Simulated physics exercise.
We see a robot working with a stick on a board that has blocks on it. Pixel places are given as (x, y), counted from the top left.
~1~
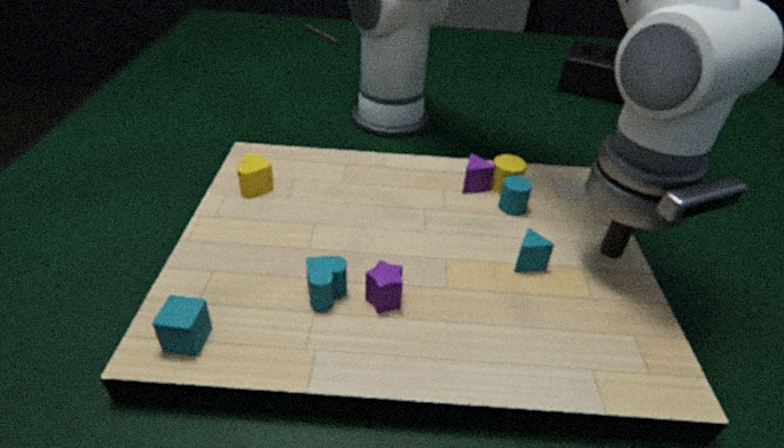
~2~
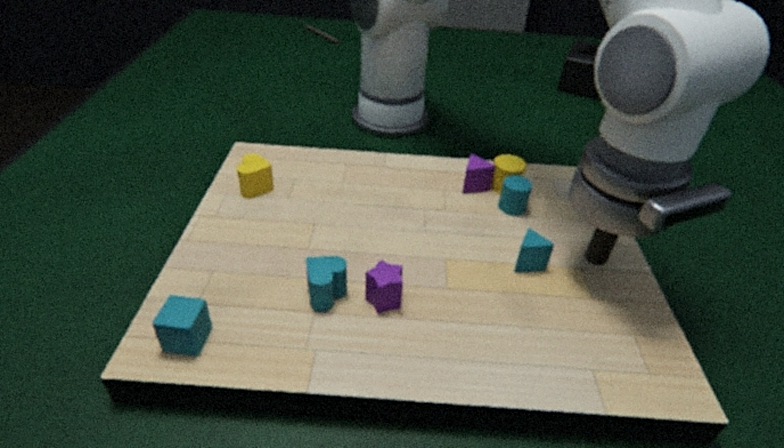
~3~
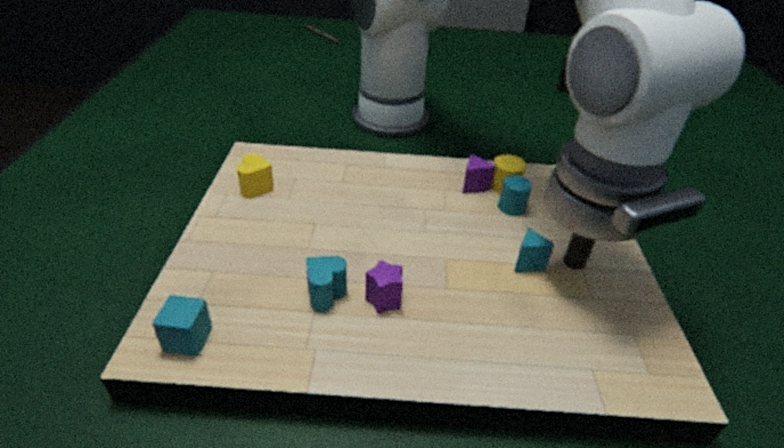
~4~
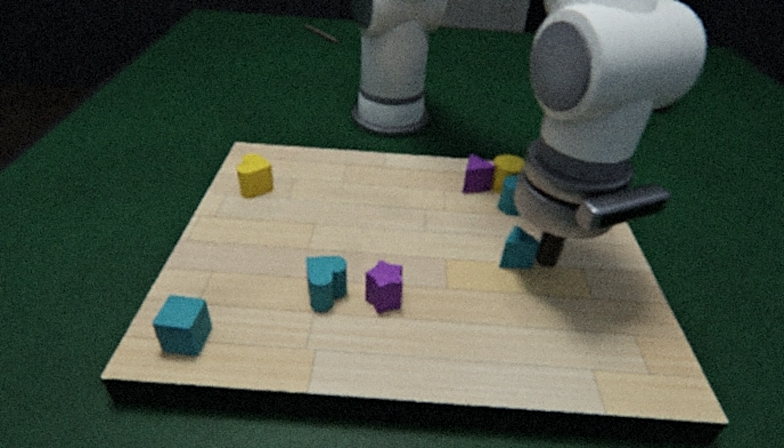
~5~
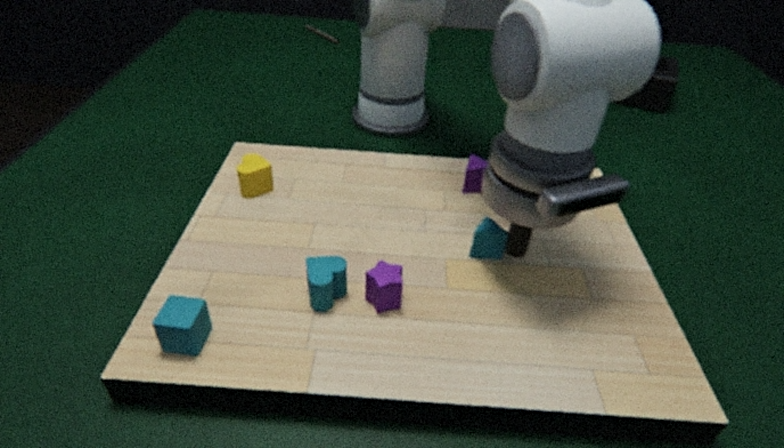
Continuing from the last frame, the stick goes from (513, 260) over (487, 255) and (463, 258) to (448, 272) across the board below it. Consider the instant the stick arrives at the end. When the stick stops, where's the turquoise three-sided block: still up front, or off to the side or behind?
Beside or behind.
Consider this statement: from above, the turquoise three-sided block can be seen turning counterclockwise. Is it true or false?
False.
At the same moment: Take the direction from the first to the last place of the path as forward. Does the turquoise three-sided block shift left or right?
It goes right.
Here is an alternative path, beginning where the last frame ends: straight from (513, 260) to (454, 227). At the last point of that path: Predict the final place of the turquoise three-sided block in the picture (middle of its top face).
I expect it at (468, 222).
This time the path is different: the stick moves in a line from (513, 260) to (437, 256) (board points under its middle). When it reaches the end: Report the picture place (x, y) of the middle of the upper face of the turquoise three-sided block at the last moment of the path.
My best guess is (453, 217).
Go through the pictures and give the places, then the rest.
The first picture shows lower end of the stick at (611, 252), tops of blocks, purple star at (386, 273), turquoise three-sided block at (535, 239).
The second picture shows stick at (596, 259), blocks as before.
The third picture shows stick at (574, 263), blocks as before.
The fourth picture shows stick at (546, 260), turquoise three-sided block at (521, 236).
The fifth picture shows stick at (515, 251), purple star at (386, 273), turquoise three-sided block at (490, 226).
The first path, step by step. Halfway along, stick at (476, 246); turquoise three-sided block at (461, 219), turned 65° clockwise.
At the end, stick at (450, 263); purple star not moved; turquoise three-sided block at (456, 219), turned 85° clockwise.
